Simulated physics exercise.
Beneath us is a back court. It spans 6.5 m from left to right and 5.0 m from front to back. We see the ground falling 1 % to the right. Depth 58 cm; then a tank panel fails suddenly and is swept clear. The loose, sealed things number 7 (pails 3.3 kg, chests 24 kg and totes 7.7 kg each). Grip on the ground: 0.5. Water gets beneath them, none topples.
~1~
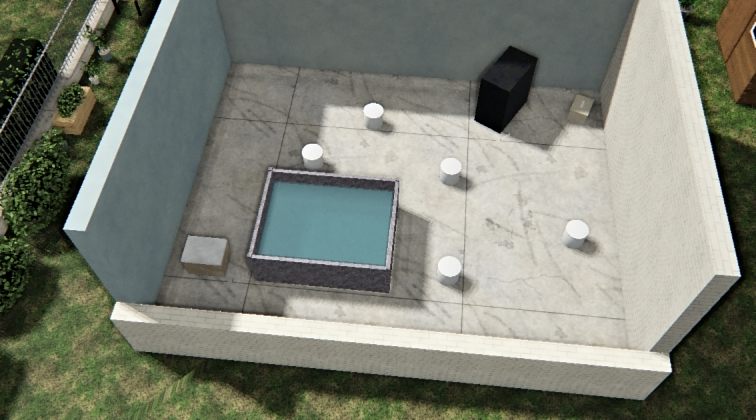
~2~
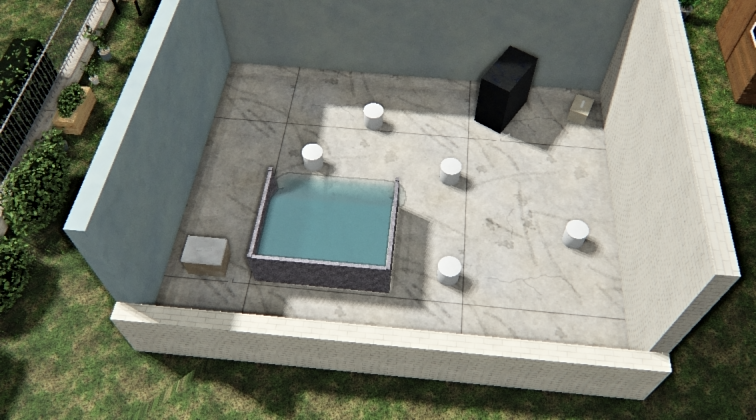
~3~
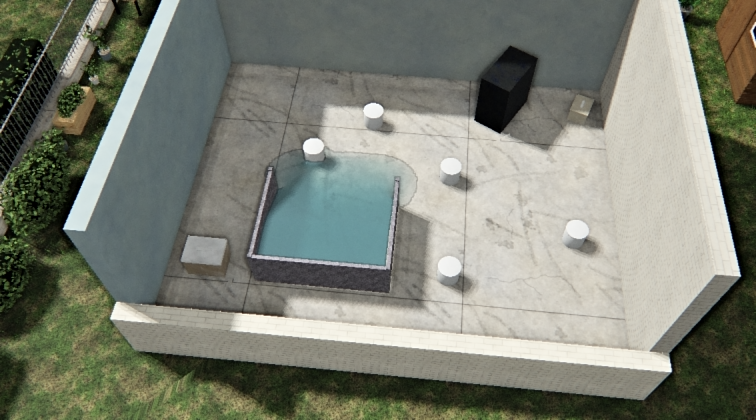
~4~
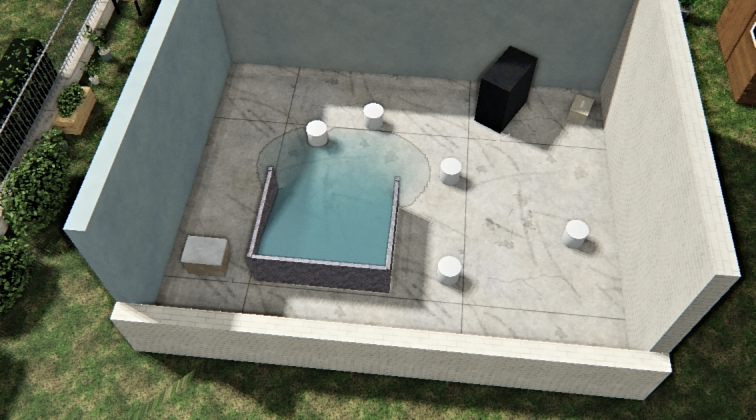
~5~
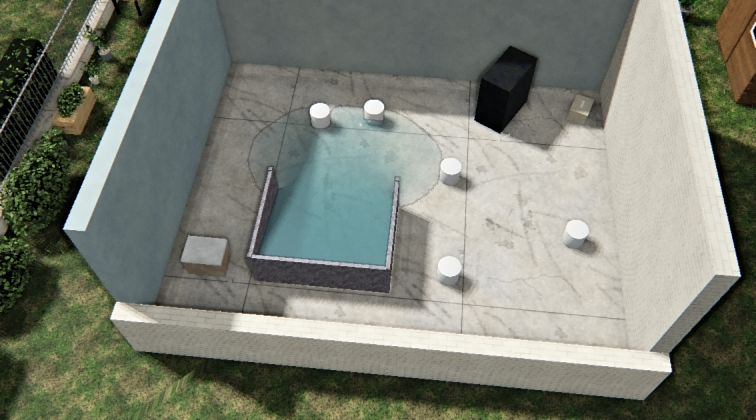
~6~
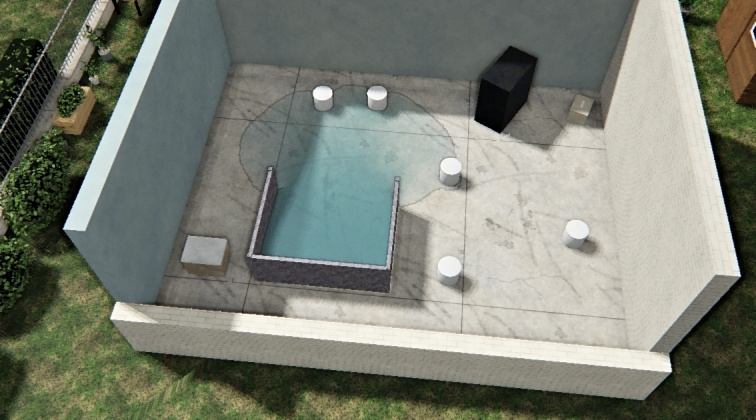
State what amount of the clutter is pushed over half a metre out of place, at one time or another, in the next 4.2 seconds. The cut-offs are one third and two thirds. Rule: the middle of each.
The share is between one third and two thirds.
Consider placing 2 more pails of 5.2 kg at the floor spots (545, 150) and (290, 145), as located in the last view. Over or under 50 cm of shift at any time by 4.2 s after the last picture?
Well, in turn they are below that and above that.
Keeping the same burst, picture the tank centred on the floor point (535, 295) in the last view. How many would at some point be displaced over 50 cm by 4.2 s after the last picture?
Then the count would be 4.
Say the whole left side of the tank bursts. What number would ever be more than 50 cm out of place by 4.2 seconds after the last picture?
Then 1 of them would.
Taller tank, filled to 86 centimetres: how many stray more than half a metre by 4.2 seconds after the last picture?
Count under that change: 6.
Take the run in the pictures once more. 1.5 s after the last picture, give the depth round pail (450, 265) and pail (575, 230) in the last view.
Around 0 cm and 0 cm.
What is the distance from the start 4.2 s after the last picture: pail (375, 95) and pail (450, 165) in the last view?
200 cm, then 120 cm.
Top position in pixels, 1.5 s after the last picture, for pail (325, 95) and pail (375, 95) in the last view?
About (272, 54) for the first and (438, 65) for the second.
Then, 0.4 s after the last picture 2 of 7 are over 50 cm from their spots; 2 afloat.
Then, 1.5 s after the last picture 2 of 7 are over 50 cm from their spots; 2 afloat.
Then, 2.8 s after the last picture 2 of 7 are over 50 cm from their spots; 2 afloat.
Then, 4.2 s after the last picture 4 of 7 are over 50 cm from their spots, and 4 have been at some point; 2 afloat.
